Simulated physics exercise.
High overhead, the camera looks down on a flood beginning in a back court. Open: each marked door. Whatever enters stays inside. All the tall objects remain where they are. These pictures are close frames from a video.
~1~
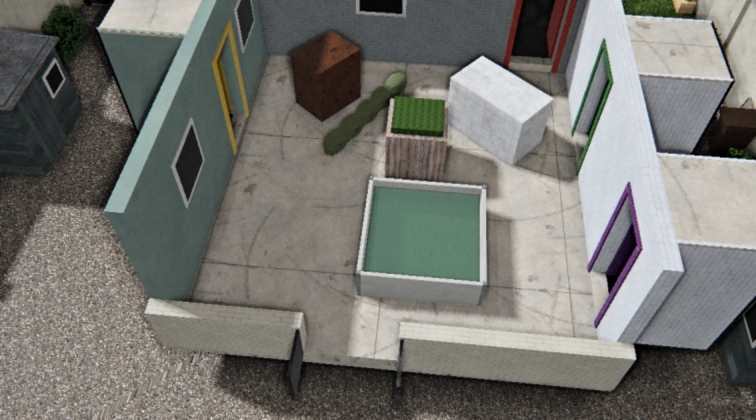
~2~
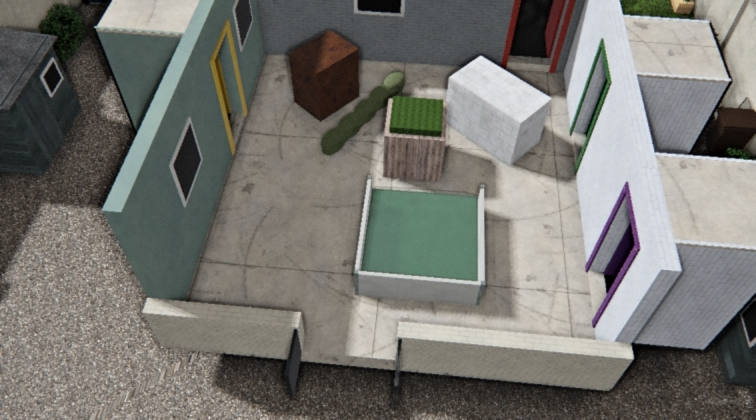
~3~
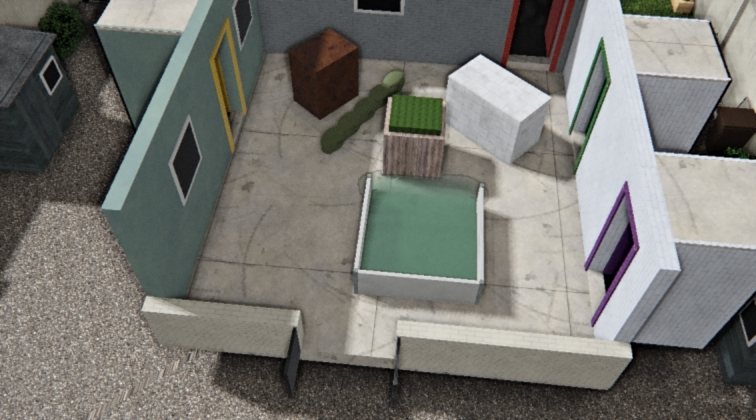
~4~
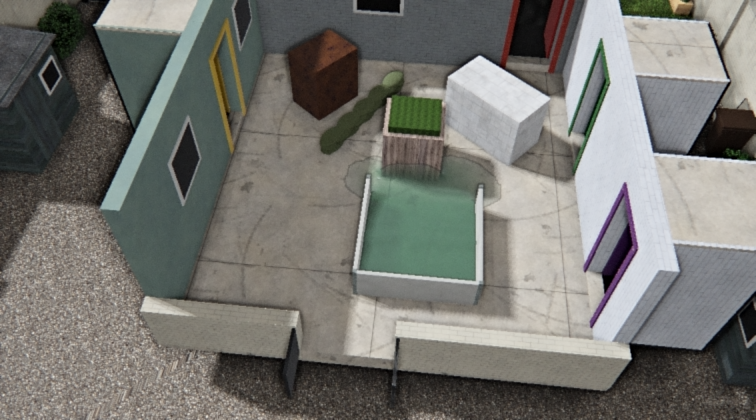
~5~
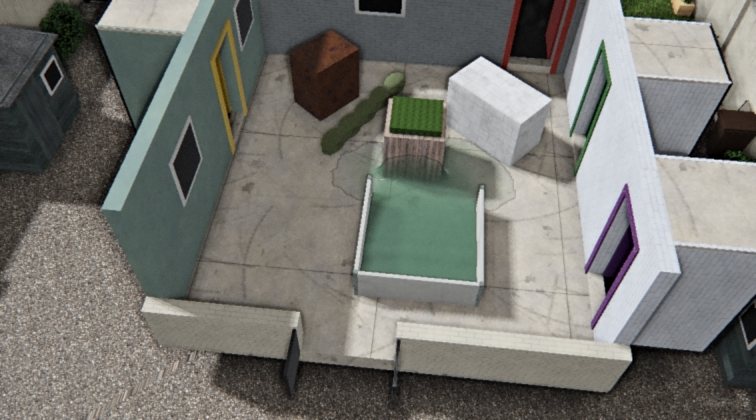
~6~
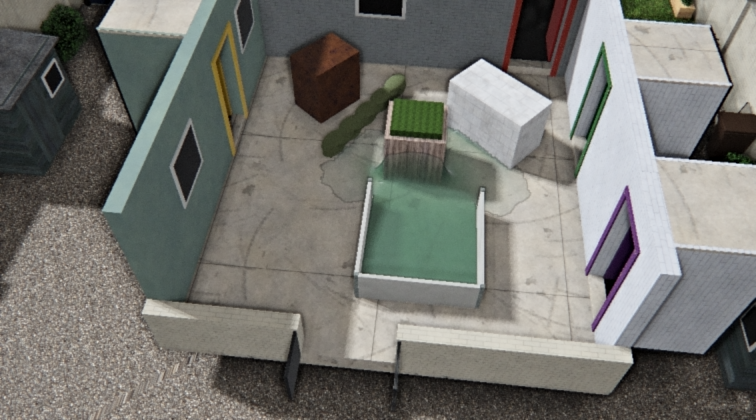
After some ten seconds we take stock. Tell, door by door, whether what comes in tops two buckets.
In turn, the purple door keeps to two buckets or fewer; the yellow door keeps to two buckets or fewer; the red door keeps to two buckets or fewer; the green door keeps to two buckets or fewer.
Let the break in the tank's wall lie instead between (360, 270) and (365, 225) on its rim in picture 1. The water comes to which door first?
That would be the door marked yellow.
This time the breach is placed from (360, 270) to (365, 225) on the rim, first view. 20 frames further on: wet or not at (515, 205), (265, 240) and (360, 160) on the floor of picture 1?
Result, in sequence: Spared by the spill, sodden, spared by the spill.
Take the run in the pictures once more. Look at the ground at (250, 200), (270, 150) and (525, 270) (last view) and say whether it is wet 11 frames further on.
Result, in the order given: Wetted / wetted / not wetted.
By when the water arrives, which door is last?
It's the red one.
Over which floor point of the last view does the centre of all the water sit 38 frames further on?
Roughly (408, 188) in the last picture.
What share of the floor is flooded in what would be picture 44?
Around 80 percent.
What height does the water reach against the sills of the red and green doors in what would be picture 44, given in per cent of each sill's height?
Roughly 40 and 40 %.
A moment on, water covers 20 % of the floor; the purple door not reached, the yellow door not reached, the red door not reached, the green door not reached.
Next, water covers 30 % of the floor; the purple door not reached, the yellow door wet at the sill, nothing in, the red door not reached, the green door wet at the sill, nothing in.
Then, water covers 55 % of the floor; the purple door wet at the sill, nothing in, the yellow door under two buckets in, the red door wet at the sill, nothing in, the green door under two buckets in.
Later, water covers 80 % of the floor; the purple door wet at the sill, nothing in, the yellow door under two buckets in, the red door wet at the sill, nothing in, the green door under two buckets in.
In the end, water covers 95 % of the floor; the purple door wet at the sill, nothing in, the yellow door under two buckets in, the red door wet at the sill, nothing in, the green door under two buckets in.
